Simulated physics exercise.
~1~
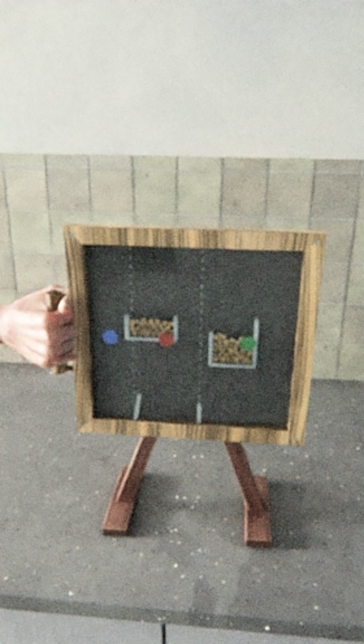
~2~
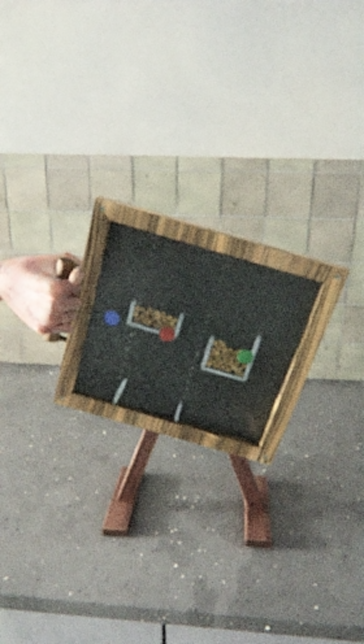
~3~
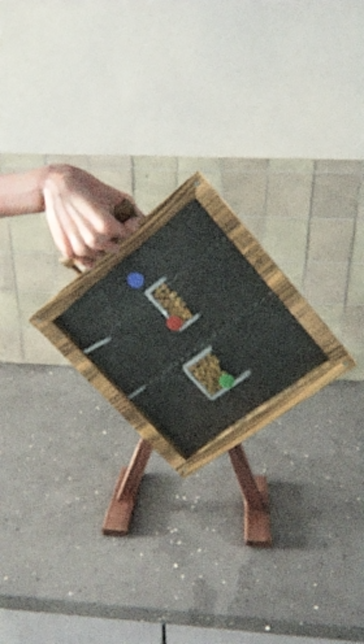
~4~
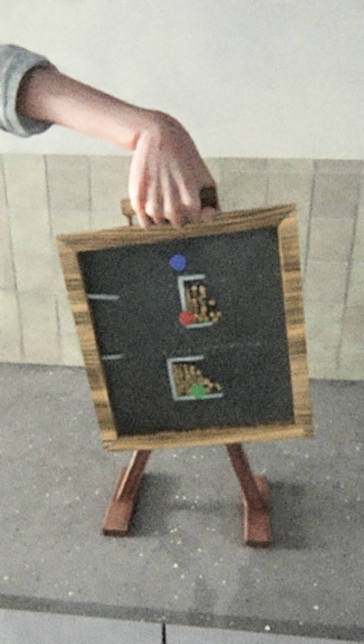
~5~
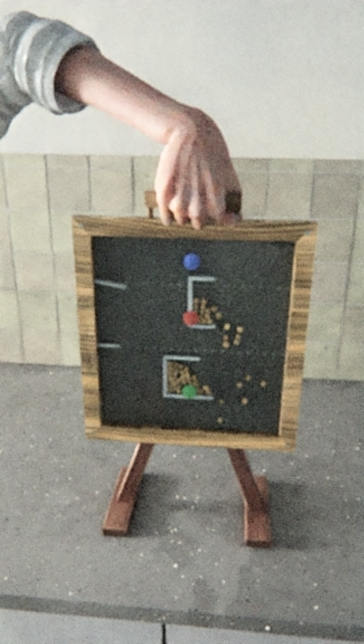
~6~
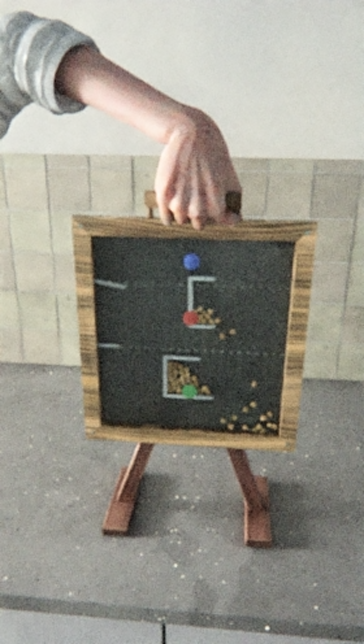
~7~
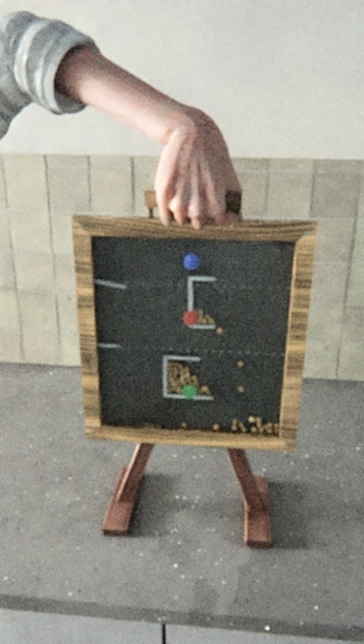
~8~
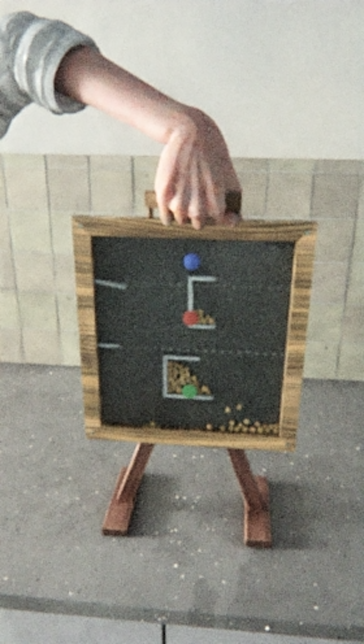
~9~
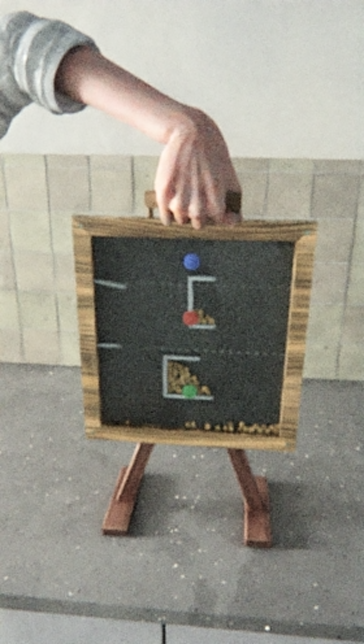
To begin with, a hand holds the left edge of a wood-framed, dark upright box on a stand, with pale beads resting in two small open-topped trays beside red and green dots, and a blue dot further left. The hand turns the box clockwise, tipping the trays steadily as the beads slide within them. Once it has made a quarter turn, the hand is at the top and beads spill from the trays' open right sides. They fall, bounce and scatter along the bottom edge. Finally the box stands still, with most remaining tray beads by green, a few by red and none by blue.
